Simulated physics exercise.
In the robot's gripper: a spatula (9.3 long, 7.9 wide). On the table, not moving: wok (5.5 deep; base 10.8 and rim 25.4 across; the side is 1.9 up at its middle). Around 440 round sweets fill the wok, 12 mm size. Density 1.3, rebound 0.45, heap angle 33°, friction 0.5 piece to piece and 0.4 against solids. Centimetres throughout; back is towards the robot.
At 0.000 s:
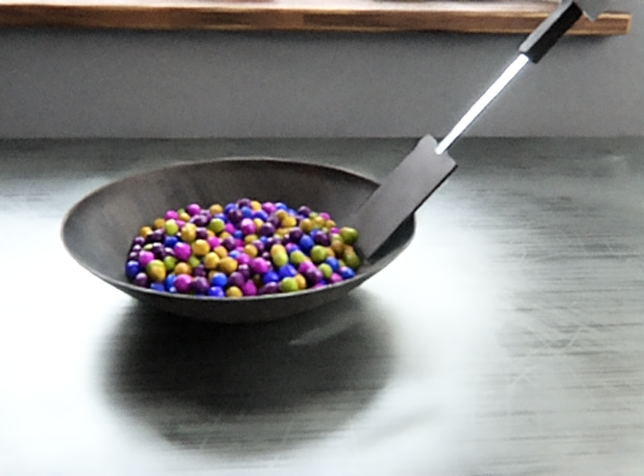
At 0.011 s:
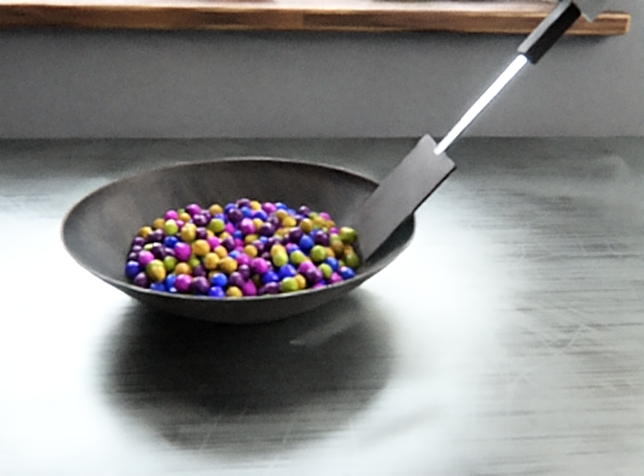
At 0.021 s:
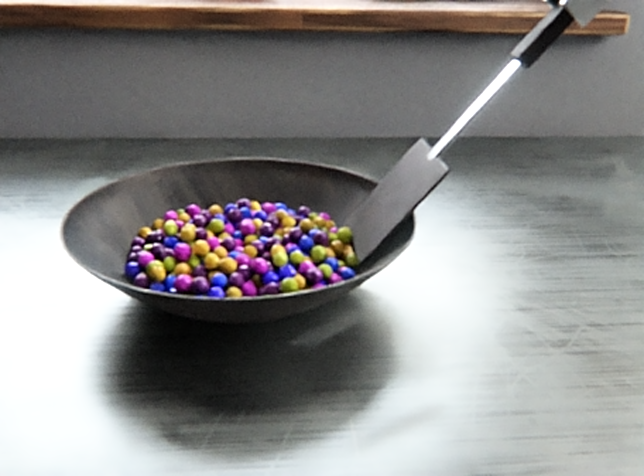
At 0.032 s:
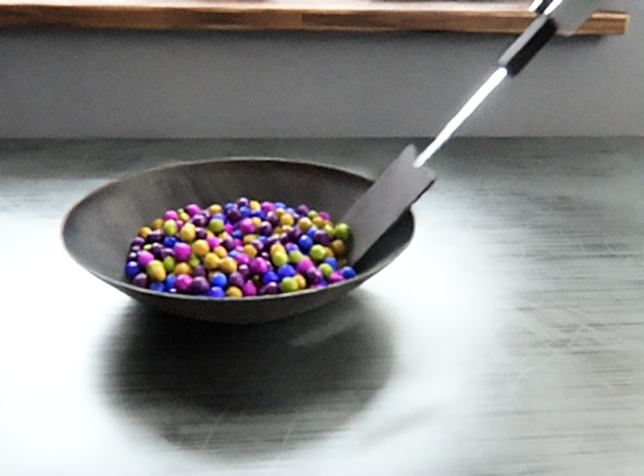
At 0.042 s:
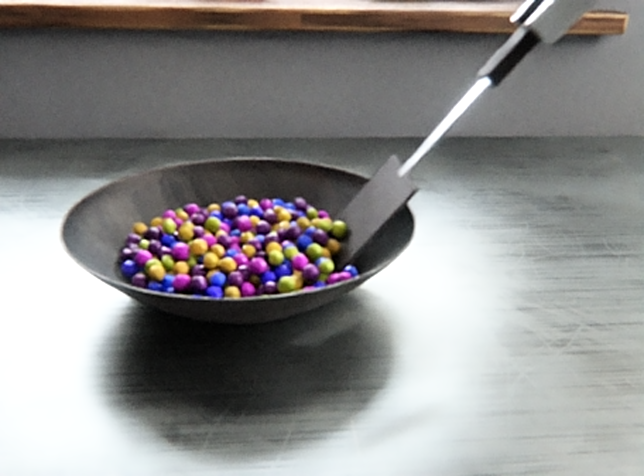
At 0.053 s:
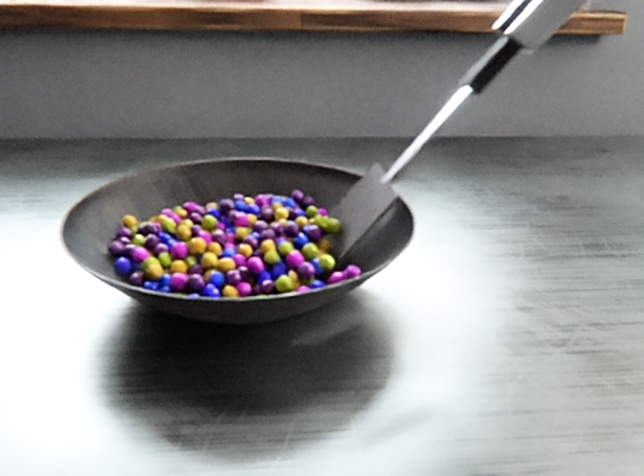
A robot gripper at the upper right holds a spatula with a dark blade over a scratched grey metallic tabletop, seen from slightly above with a wooden ledge behind. A wide dark wok sits left of centre, heaped with round purple, magenta, blue, gold and green sweets. The spatula slides down and left into the wok, nudging the sweets leftward, while the wok and camera stay still.
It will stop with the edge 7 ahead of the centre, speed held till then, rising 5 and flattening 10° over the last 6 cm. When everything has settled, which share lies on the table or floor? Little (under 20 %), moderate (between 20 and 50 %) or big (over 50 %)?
On the table or floor the share is moderate, between 20 and 50 %.
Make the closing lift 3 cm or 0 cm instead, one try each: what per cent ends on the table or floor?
Some 40 and 35 per cent.
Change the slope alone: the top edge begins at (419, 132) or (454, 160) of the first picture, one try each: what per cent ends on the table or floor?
Some 35 and 30 per cent.
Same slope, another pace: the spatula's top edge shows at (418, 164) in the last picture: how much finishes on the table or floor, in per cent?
About 20 per cent.
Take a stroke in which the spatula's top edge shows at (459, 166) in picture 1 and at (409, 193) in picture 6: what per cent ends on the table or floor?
Some 30 per cent.
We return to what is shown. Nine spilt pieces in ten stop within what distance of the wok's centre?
Some 75 cm.
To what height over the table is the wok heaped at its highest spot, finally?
Some 6.0 cm.
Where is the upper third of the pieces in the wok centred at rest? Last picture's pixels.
At about (150, 245).
After 0.09 s, sloping 51°, highest piece 8 above the table; 438 in the wok, 1 on the blade or in flight.
After 0.12 s, sloping 48°, highest piece 15 above the table; 436 in the wok, 3 on the blade or in flight.
After 0.34 s, sloping 41°, highest piece 40 above the table; 269 in the wok, 65 on the table or floor, 105 on the blade or in flight.
After 1.39 s, sloping 41°, highest piece 6 above the table; 269 in the wok, 170 on the table or floor.
At rest, 269 in the wok, 170 on the table or floor. That is 39 % on the table or floor.
